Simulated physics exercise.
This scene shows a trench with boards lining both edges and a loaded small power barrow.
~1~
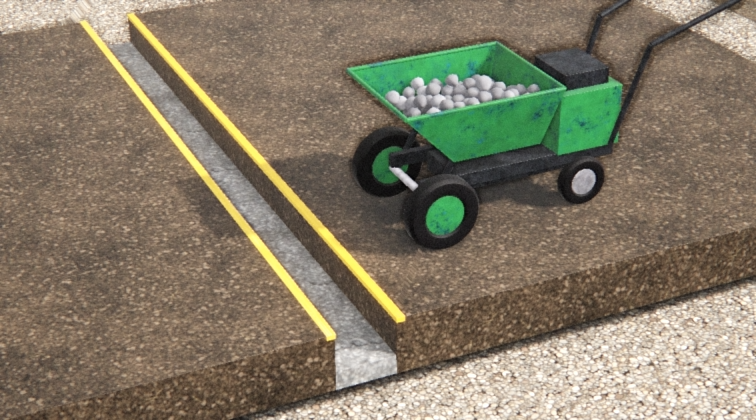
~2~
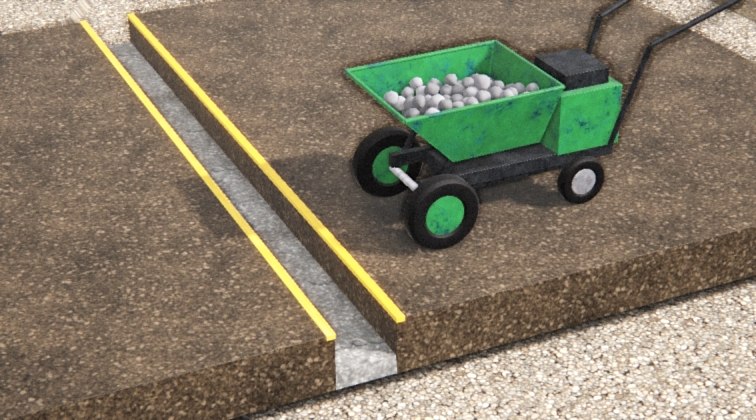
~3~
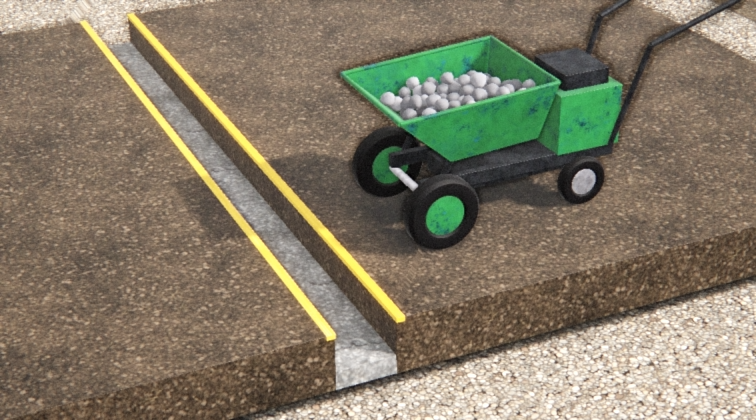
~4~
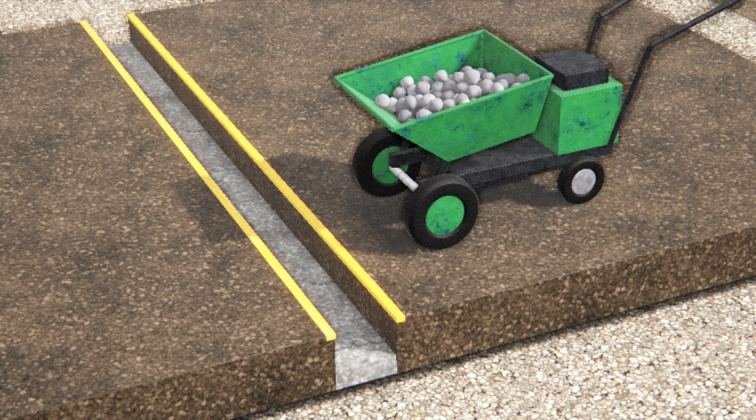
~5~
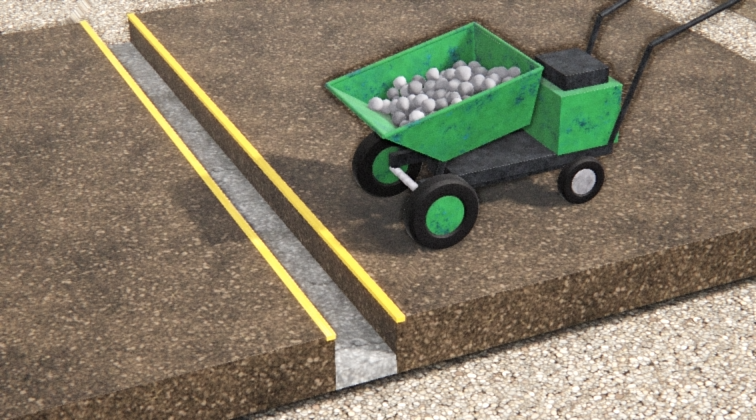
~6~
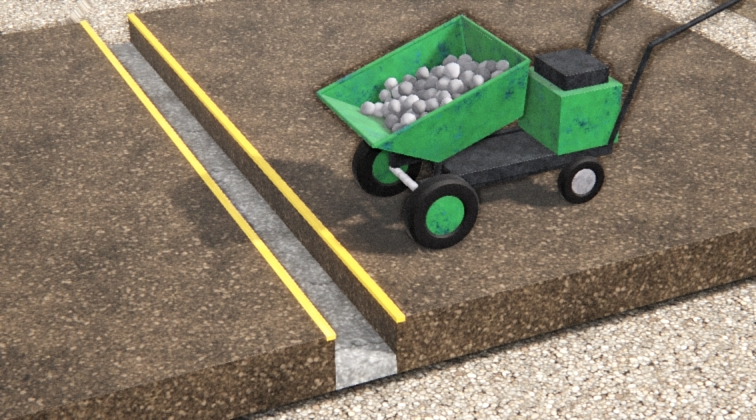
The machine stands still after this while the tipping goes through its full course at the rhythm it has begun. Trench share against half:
Over.
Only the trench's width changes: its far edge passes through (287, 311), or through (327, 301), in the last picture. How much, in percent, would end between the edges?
First case 90 %, second case 40 %.
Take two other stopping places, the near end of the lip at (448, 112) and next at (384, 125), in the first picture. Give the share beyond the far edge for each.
Position 1: Near 0 %; position 2: Near 70 %.
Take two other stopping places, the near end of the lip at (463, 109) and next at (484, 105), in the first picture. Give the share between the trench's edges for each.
First some 70, then 50 per cent.
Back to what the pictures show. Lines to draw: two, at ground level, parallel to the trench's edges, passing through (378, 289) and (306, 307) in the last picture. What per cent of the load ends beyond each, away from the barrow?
About 100 percent, then about 30 percent.
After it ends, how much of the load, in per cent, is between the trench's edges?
That share is close to 70 %.
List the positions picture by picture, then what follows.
Lip of the skip near (407, 121), level; top of the load near (484, 99), round cobbles; first edge of the trench near (376, 289); far edge near (308, 306), the trench under half as wide as the skip, and about half as deep as wide, in the first frame.
Lip of the skip near (405, 122), level; top of the load near (483, 98), in the second frame.
Lip of the skip near (400, 125), tipped barely; top of the load near (480, 96), in the third frame.
Lip of the skip near (393, 130), tipped a little; top of the load near (485, 87), in the fourth frame.
Lip of the skip near (384, 137), tipped a little; top of the load near (493, 82), in the fifth frame.
Lip of the skip near (374, 146), tipped clearly; top of the load near (479, 78); first edge of the trench near (376, 289); far edge near (308, 306), in the sixth frame.
Shortly afterwards, skip tipped steeply; the whole lot in the skip.
Next, skip tipped right over; near half in the skip; near a third in or heaped over the trench; a little beyond it; only a few falling.
Some moments later, skip tipped right over; near two thirds in or heaped over the trench; near a quarter beyond it.
In the end, skip tipped right over; near two thirds in or heaped over the trench; near a quarter beyond it.
